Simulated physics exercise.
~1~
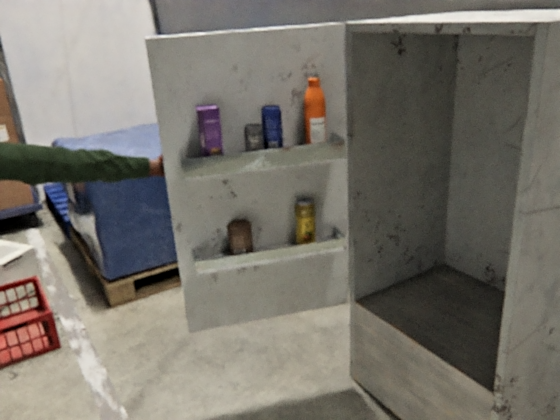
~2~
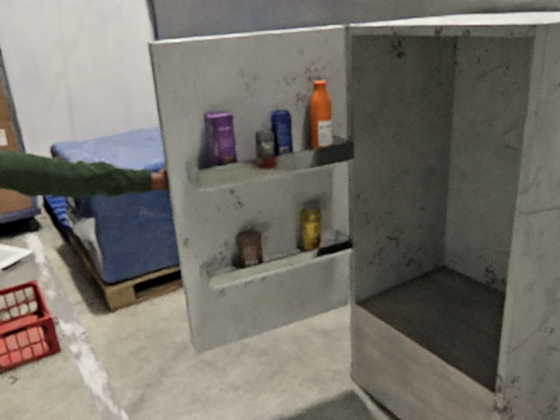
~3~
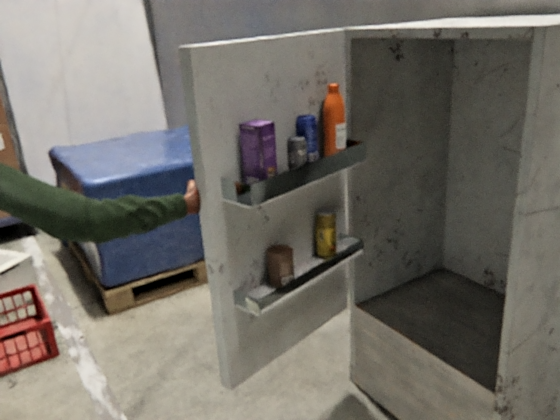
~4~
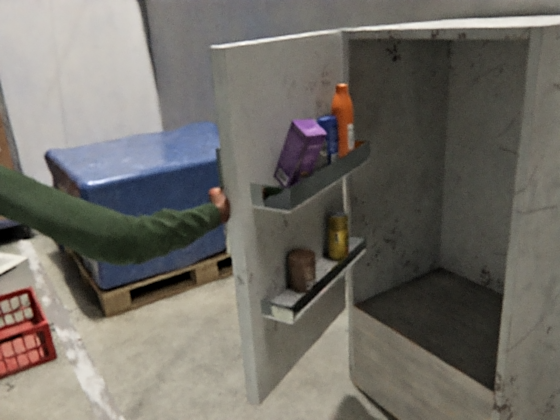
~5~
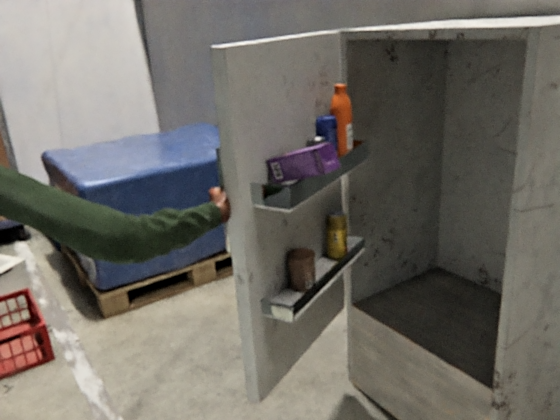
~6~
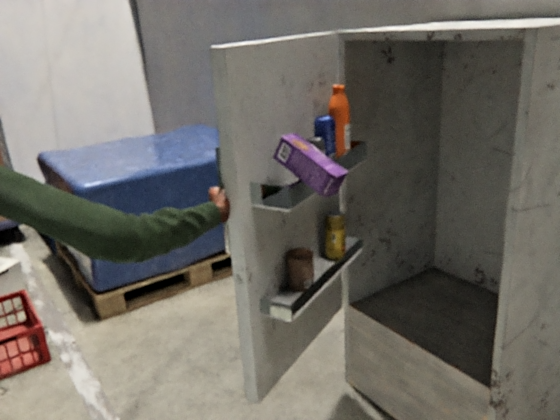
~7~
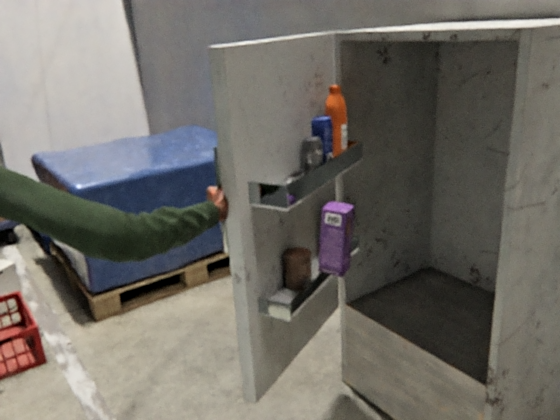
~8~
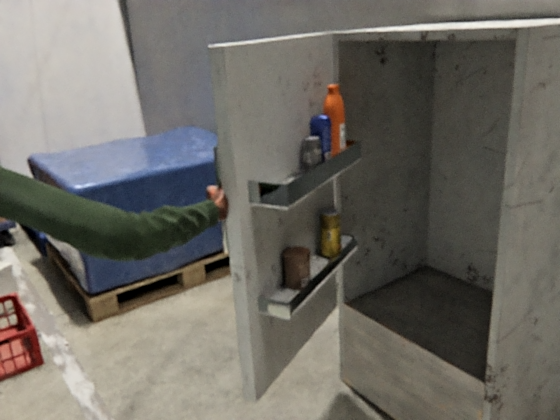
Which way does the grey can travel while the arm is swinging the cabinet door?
The grey can moves to the right, carried along in the rack on the swinging door.
